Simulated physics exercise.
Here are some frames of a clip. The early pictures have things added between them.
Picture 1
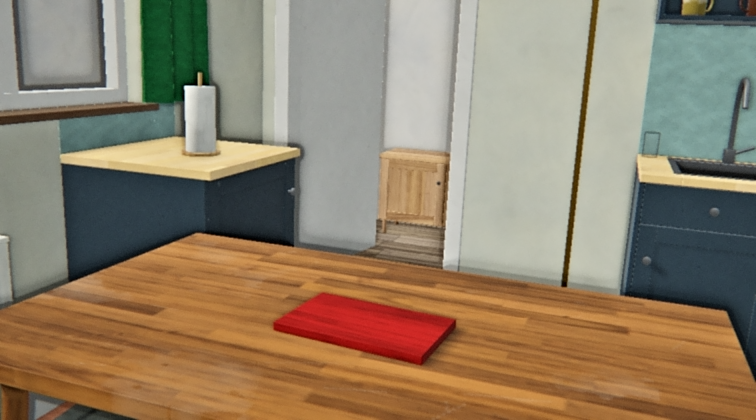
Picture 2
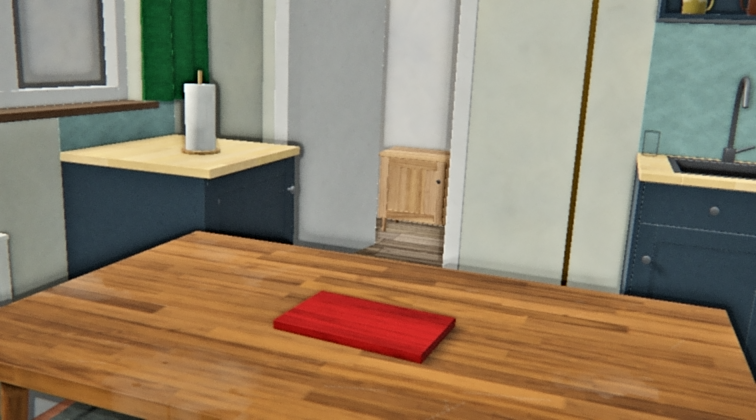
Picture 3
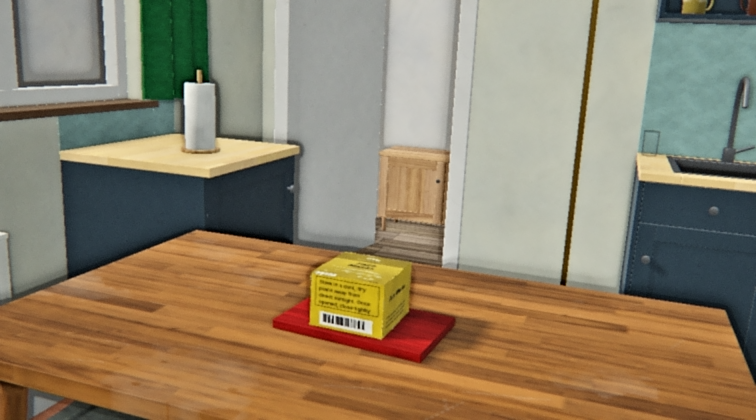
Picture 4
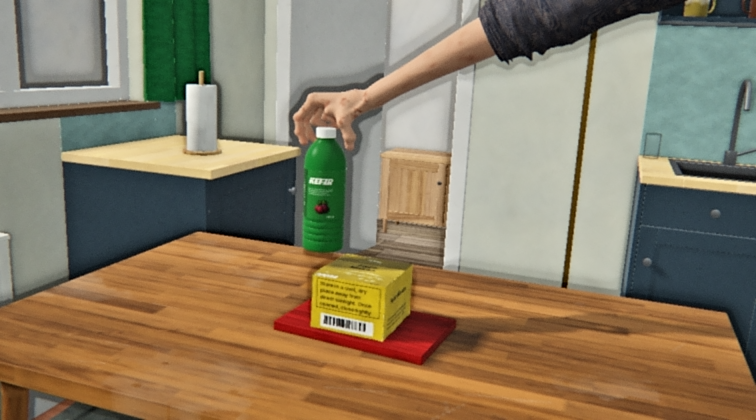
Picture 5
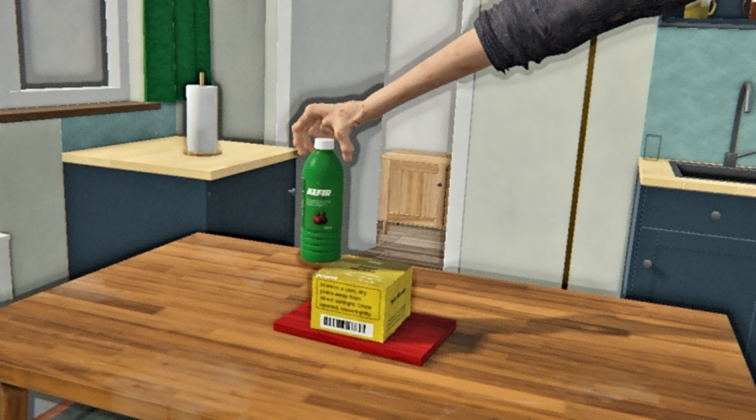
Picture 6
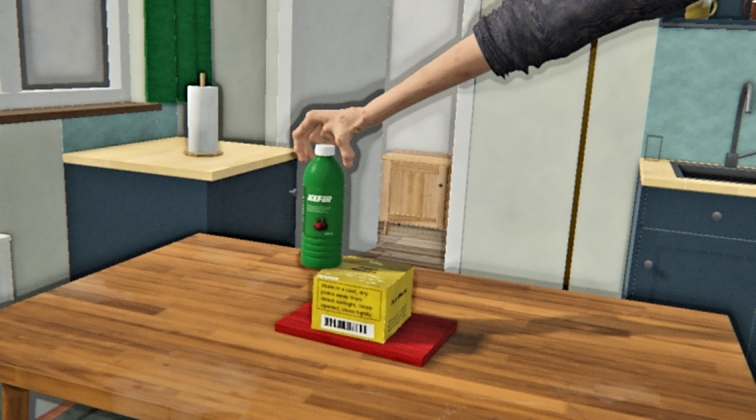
A kitchen with dark blue cabinets and a green curtain at the left is seen from a fixed, slightly raised view across a wooden table. A red board lies on the table, a paper towel roll stands on the counter behind, and a yellow box appears on the board. A hand reaching from the upper right then lowers a green bottle behind the box, still gripping its white cap.
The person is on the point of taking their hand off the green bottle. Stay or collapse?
The tower does not stay put.
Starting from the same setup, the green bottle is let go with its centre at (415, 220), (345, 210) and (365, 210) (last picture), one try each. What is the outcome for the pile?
Case one: It topples; case two: It stands firm; case three: It stands firm.
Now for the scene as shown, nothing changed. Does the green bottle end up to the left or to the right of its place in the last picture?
Direction of travel: Leftward.
Then, 0.40 s on from there, green bottle now fallen.
Then, 0.50 s on from there, things are still on the move.
In the end, fallen, green bottle; the other 2 unmoved. At the end, from the last picture's camera, green bottle near (258, 285). The pile gives way.
